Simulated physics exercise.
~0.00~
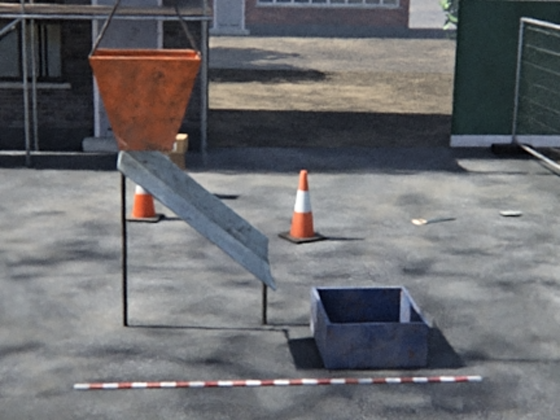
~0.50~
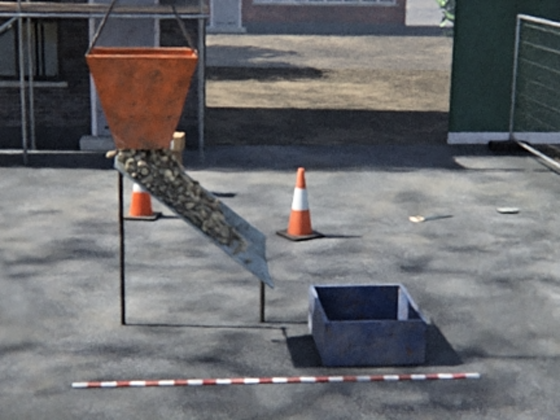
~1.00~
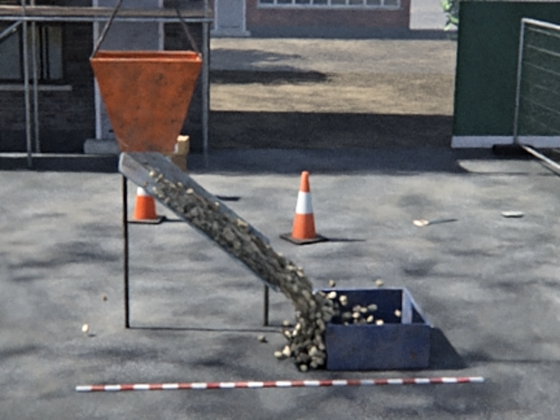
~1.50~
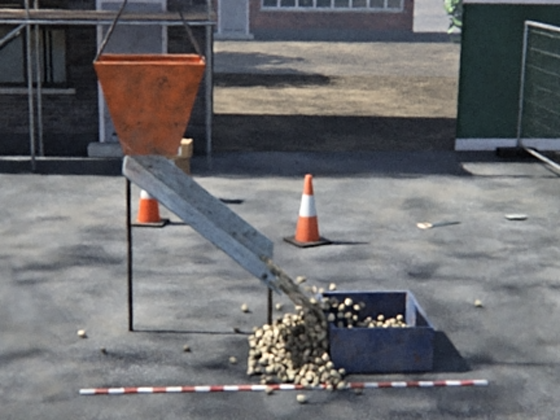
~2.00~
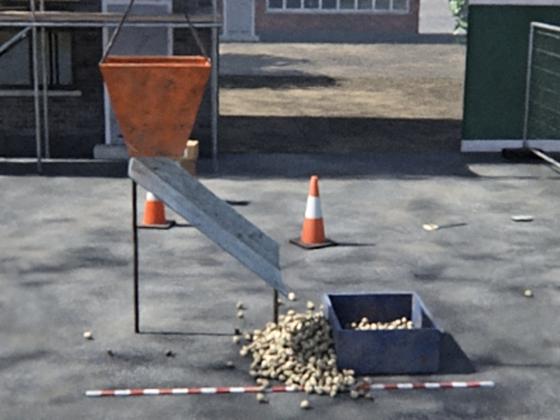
In a paved yard with traffic cones, round stones dropped from an orange skip onto a sloping steel chute and slid down to the right, most piling up on the ground left of a dark bin while a smaller share landed inside it.
